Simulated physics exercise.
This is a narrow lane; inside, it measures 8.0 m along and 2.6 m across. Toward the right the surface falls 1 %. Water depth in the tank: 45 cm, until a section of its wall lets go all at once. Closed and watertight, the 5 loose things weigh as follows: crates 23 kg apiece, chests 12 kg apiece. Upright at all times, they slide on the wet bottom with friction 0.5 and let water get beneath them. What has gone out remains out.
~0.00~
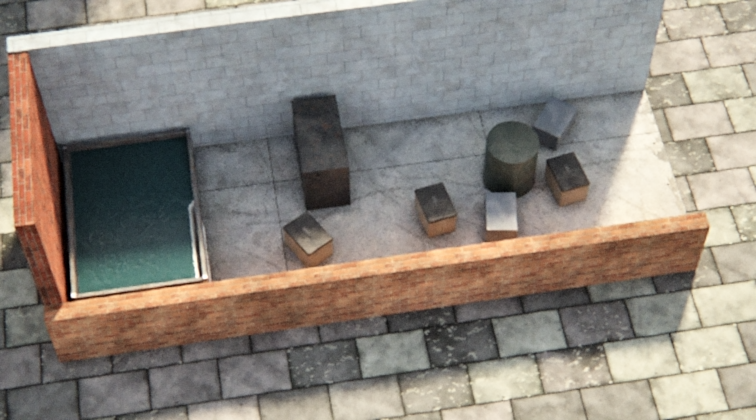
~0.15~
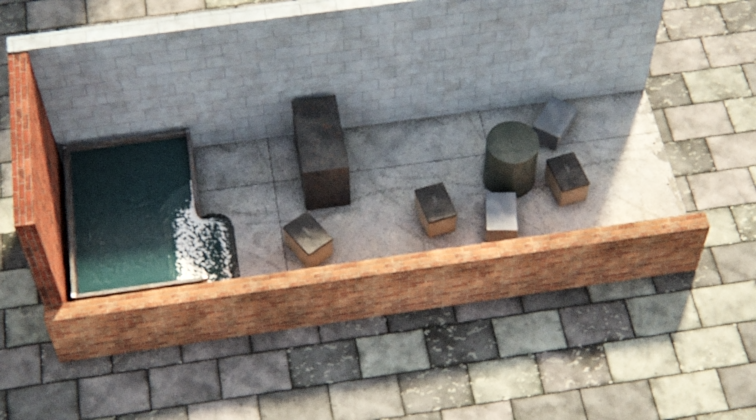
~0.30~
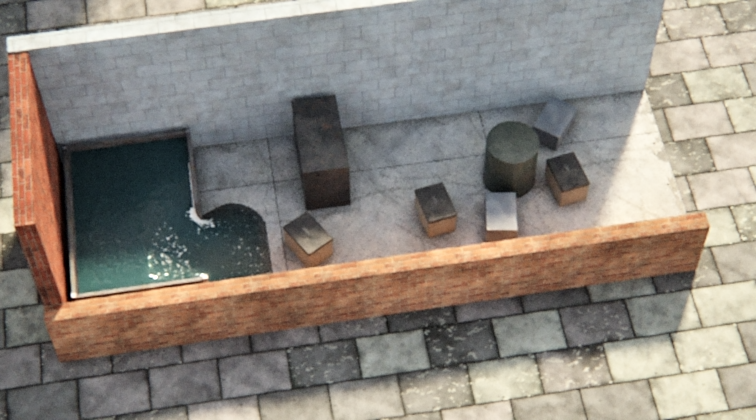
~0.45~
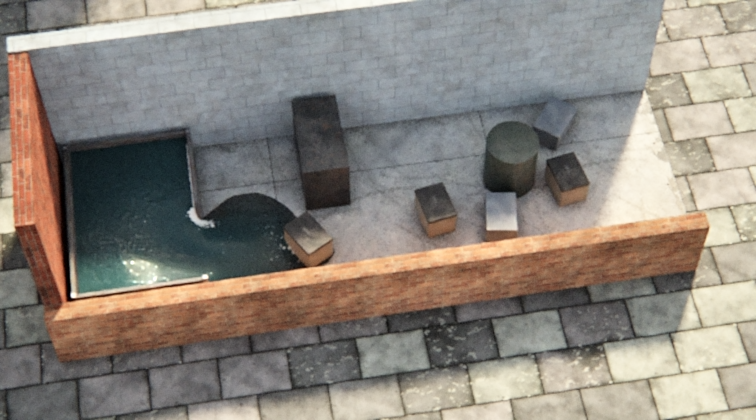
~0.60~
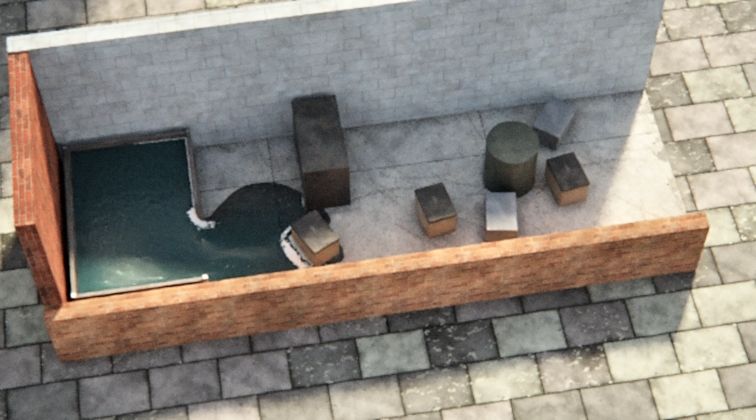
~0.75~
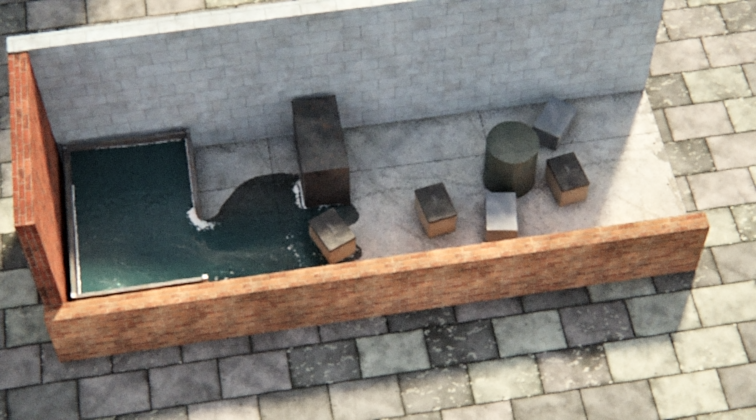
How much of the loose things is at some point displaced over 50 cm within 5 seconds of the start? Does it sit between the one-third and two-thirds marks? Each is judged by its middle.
Most likely no less than two thirds of them.
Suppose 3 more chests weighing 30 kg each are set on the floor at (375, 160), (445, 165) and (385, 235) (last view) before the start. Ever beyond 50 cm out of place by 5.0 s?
Listed order: Below the mark, above the mark and above the mark.
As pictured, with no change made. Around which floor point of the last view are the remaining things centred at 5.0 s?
The centre sits near (603, 131).
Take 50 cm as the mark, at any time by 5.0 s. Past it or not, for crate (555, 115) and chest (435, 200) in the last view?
Stays within; exceeds it.
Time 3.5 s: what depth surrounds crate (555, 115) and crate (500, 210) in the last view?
Some 6 cm at the first, some 5 cm at the second.
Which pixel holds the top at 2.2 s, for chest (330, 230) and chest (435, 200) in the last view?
Roughly (488, 220), then roughly (484, 184).
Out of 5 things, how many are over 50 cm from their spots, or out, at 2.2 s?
The count is 2.
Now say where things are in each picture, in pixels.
The first picture shows a chest at (308, 232) rests on the ground; a crate at (555, 117), on the bottom; water covers 3.6 m2; 0 of 5 have shifted.
The second picture shows a chest at (308, 232), on the bottom; a crate at (555, 117), on the bottom; water covers 4.1 m2; 0 of 5 have shifted.
The third picture shows a chest at (308, 232), on the bottom; a crate at (555, 117), on the bottom; water covers 4.7 m2; 0 of 5 have shifted.
The fourth picture shows a chest at (308, 232), on the bottom; a crate at (555, 117), on the bottom; water covers 5.4 m2; 0 of 5 have shifted.
The fifth picture shows a chest at (315, 231) rests on the ground, 9 cm from its start; a crate at (555, 117), on the bottom; water covers 5.9 m2; 1 of 5 have shifted.
The sixth picture shows a chest at (332, 229), on the bottom, 31 cm from its start; a crate at (555, 117), on the bottom; 6.5 m2 under water; 1 of 5 have shifted.
After 1.1 s 1 of 5 are over 50 cm from their spots; 0 afloat.
After 2.2 s 2 of 5 are over 50 cm from their spots; 2 afloat.
After 3.5 s 4 of 5 are over 50 cm from their spots; 2 afloat.
After 5.0 s 4 of 5 are over 50 cm from their spots, and 4 have been at some point; 0 afloat.
